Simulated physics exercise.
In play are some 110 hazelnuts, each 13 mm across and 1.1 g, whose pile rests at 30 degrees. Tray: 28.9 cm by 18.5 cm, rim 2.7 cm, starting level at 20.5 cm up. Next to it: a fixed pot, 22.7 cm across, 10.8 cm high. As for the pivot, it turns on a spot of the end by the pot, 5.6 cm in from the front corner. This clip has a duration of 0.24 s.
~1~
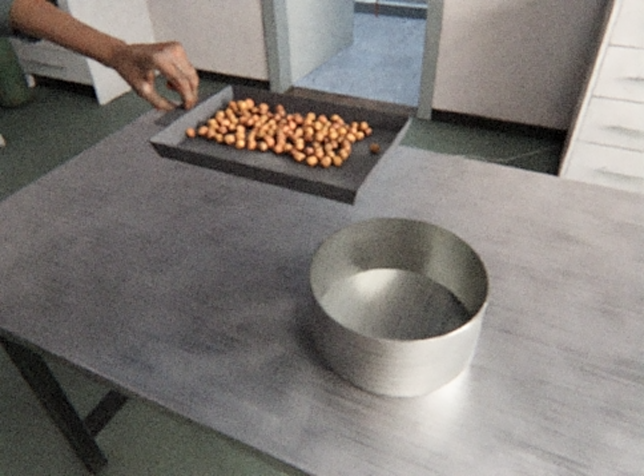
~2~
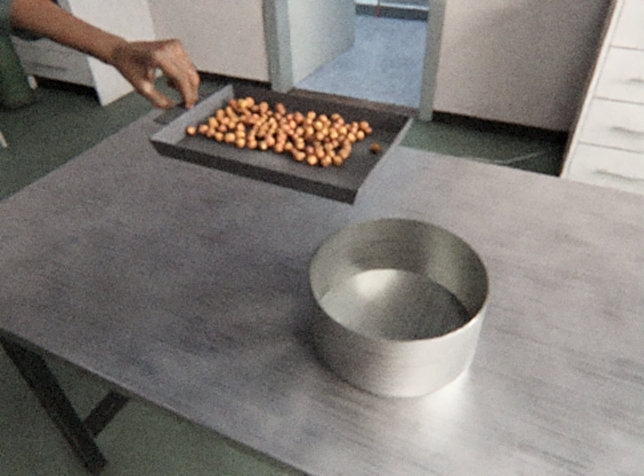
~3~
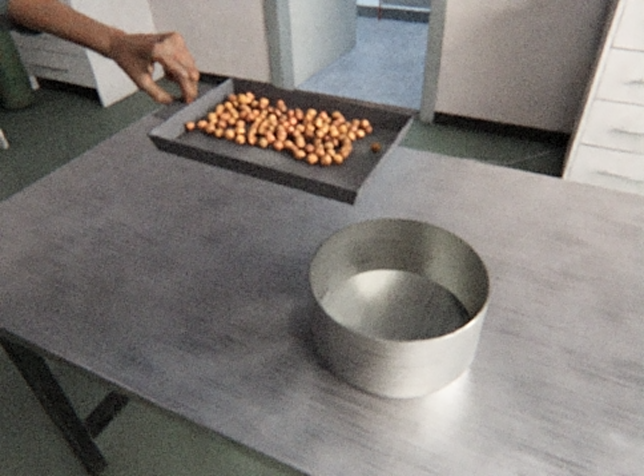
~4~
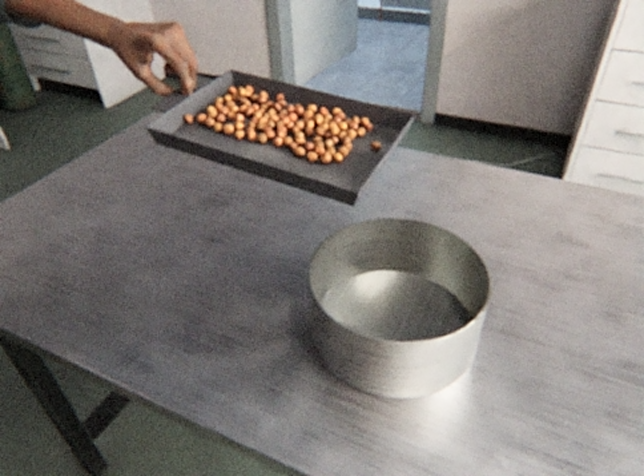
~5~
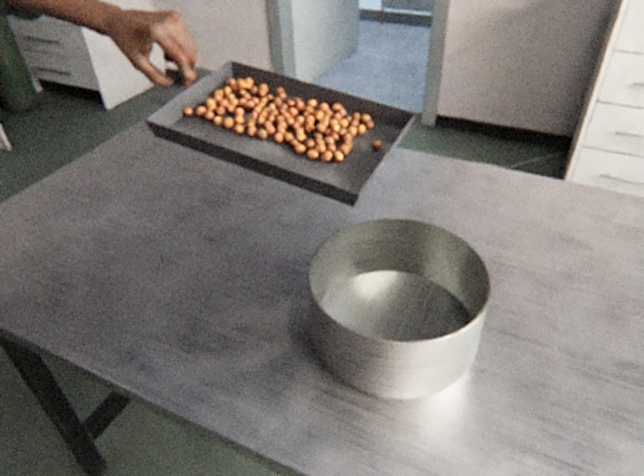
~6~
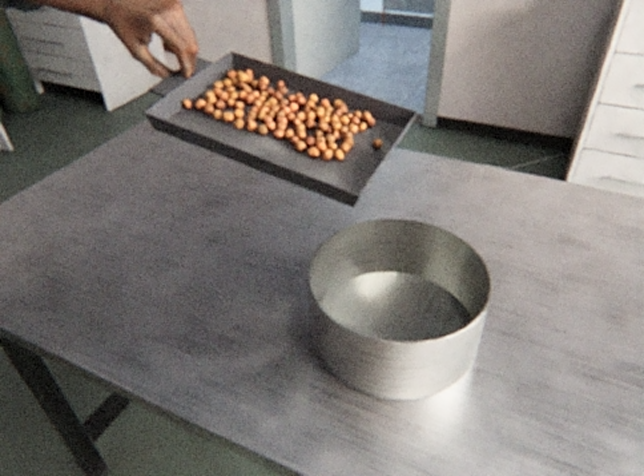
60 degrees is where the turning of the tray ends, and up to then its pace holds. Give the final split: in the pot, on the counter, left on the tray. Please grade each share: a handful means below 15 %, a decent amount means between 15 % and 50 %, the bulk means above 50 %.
Pot: A handful, counter: A handful, tray: The bulk.
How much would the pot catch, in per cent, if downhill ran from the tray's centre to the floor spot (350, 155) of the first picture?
Roughly 0 per cent.
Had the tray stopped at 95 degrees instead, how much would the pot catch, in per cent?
I'd expect some 100 per cent in the pot.
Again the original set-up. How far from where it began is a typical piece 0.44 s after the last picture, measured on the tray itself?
Around 11 centimetres.
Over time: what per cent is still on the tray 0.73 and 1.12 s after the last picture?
The figures go 100 and then 95.
Then, 0.44 s after the last picture, tilt 34 degrees; the tray holds 100 %, the pot 0 %.
Then, 0.73 s after the last picture, tilt 50 degrees; the tray holds 100 %, the pot 0 %.
Then, 1.12 s after the last picture, tilt 60 degrees; the tray holds 95 %, the pot 5 %.
In the end, pot 5 %, counter 0 %, tray 95 %.
